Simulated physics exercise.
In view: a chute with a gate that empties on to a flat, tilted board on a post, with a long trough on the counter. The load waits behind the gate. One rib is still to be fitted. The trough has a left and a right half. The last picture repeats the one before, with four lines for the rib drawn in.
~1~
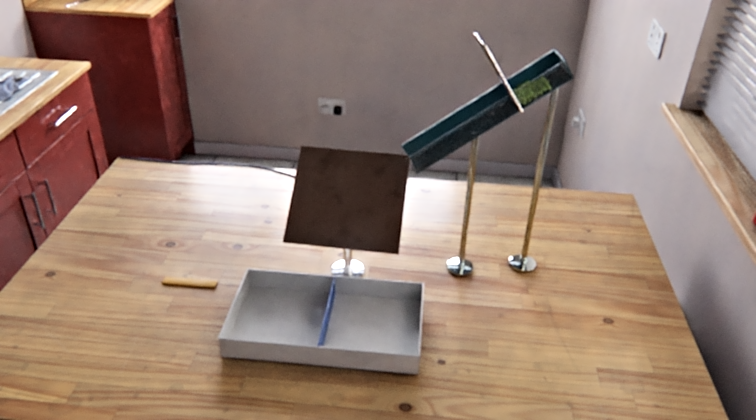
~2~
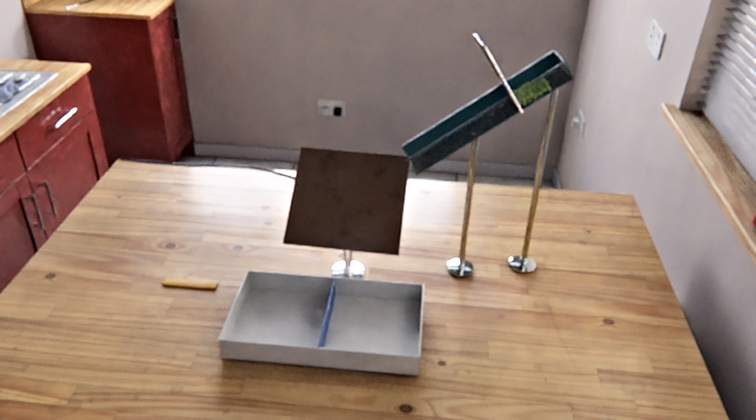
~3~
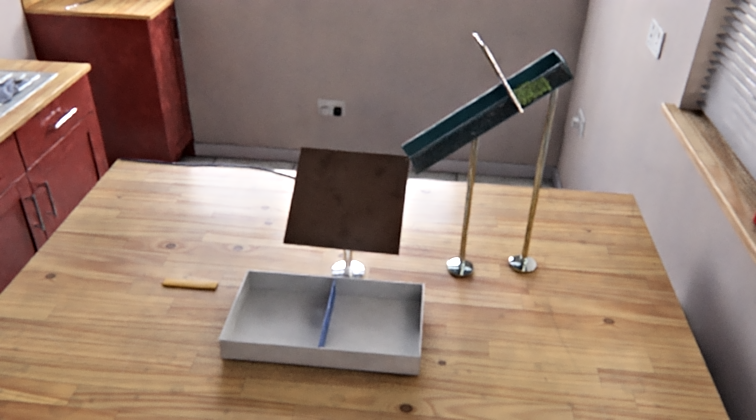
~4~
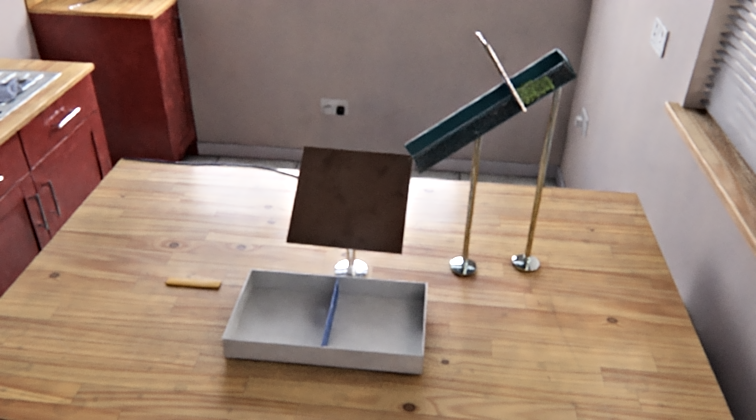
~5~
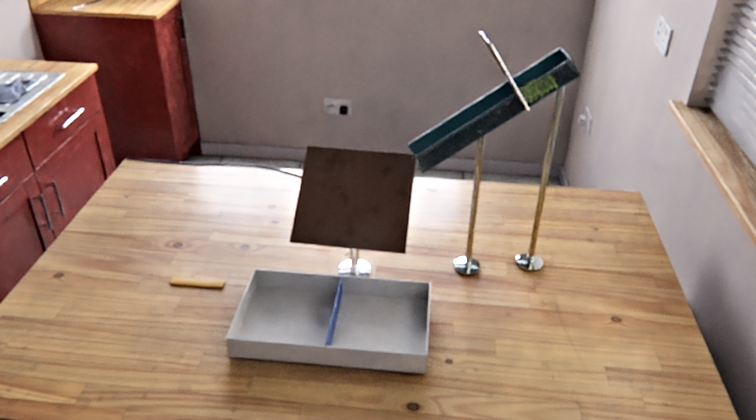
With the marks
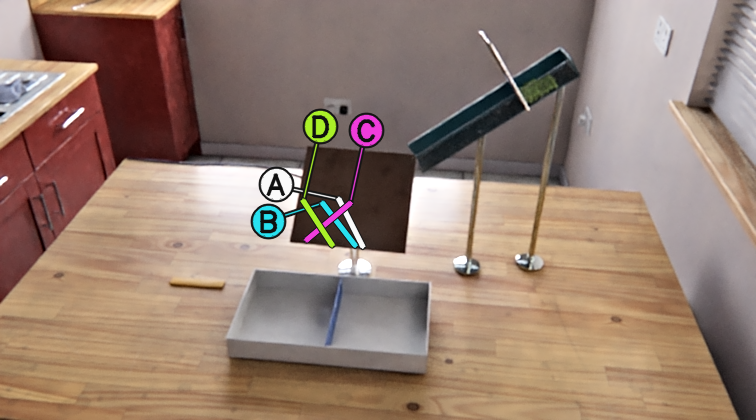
To begin with, a sloping dark green chute with a thin rod across it stands on two posts above a wooden table, beside a tilted brown board and a pale, divided tray. Nothing on the table moves; the whole view only shifts very slightly, and no hands appear.
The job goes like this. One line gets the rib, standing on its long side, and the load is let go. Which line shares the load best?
Take D.
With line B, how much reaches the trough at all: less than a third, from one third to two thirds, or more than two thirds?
More than two thirds.
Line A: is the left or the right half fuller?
Right.
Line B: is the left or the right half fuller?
The right half.
On the marked copy, line A from (338, 199) to (362, 246); line B from (322, 203) to (355, 245); line C from (350, 203) to (306, 239); line D from (303, 201) to (332, 244).
With A, of what is caught, only a few in the left half, all but a few in the right.
With B, of what is caught, only a few in the left half, all but a few in the right.
With C, of what is caught, all but a few in the left half, a small share in the right.
With D, of what is caught, close to a third in the left half, close to two thirds in the right.
